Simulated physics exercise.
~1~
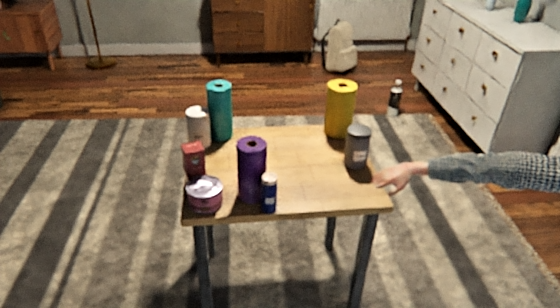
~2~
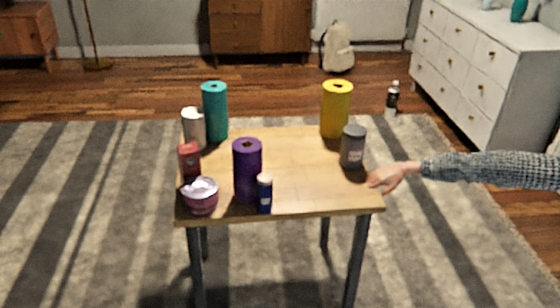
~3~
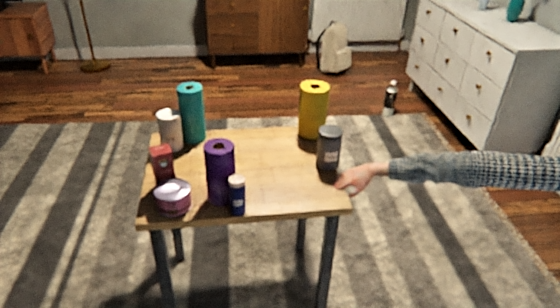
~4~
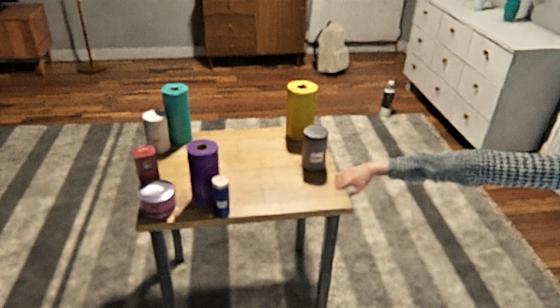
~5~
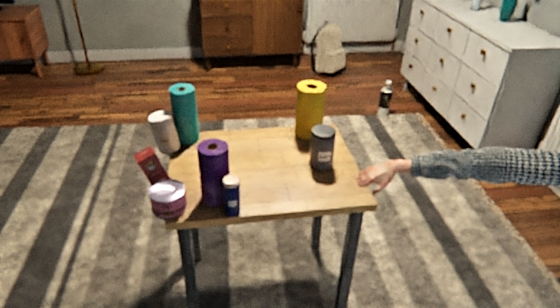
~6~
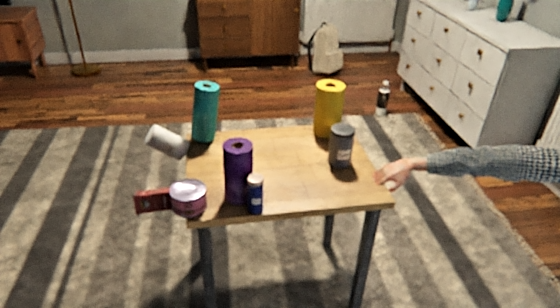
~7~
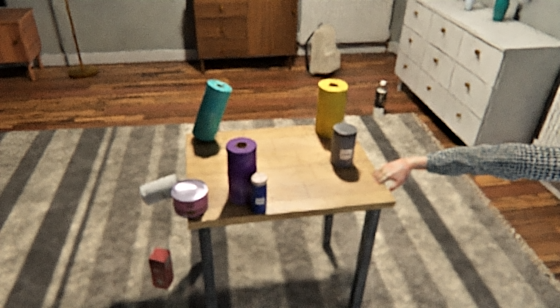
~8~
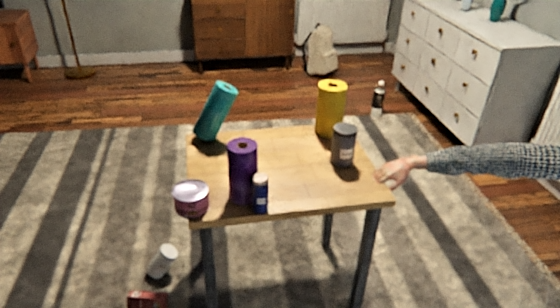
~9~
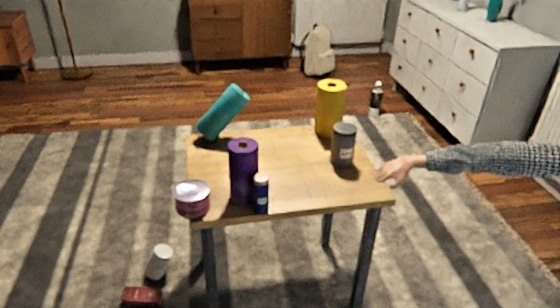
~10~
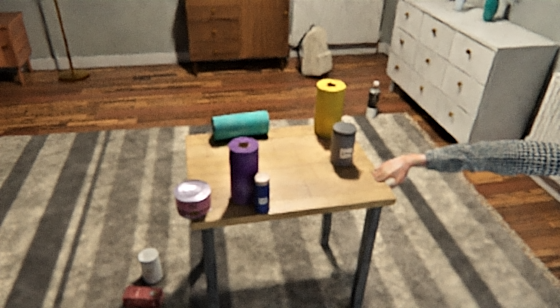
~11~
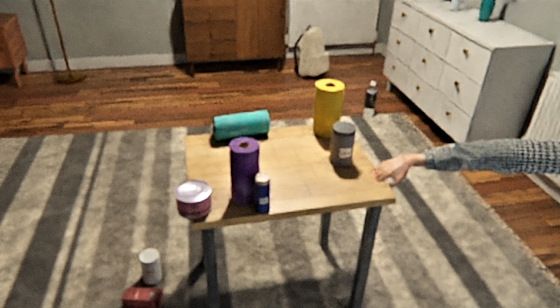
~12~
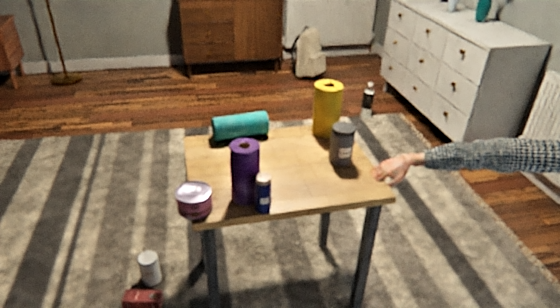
A light wooden table crowded with eight items, including yellow, turquoise and purple rolls, slides left across a striped rug while a hand reaches in at its right edge. It then moves back to the right, and the red carton and white jar tip over the left side. The carton drops first and the jar follows, both landing on the rug, while the turquoise roll leans further and further until it topples onto the tabletop. At the end, the table is still, the pink tub sits at its left edge, and the other rolls, grey jar and blue shaker remain upright.
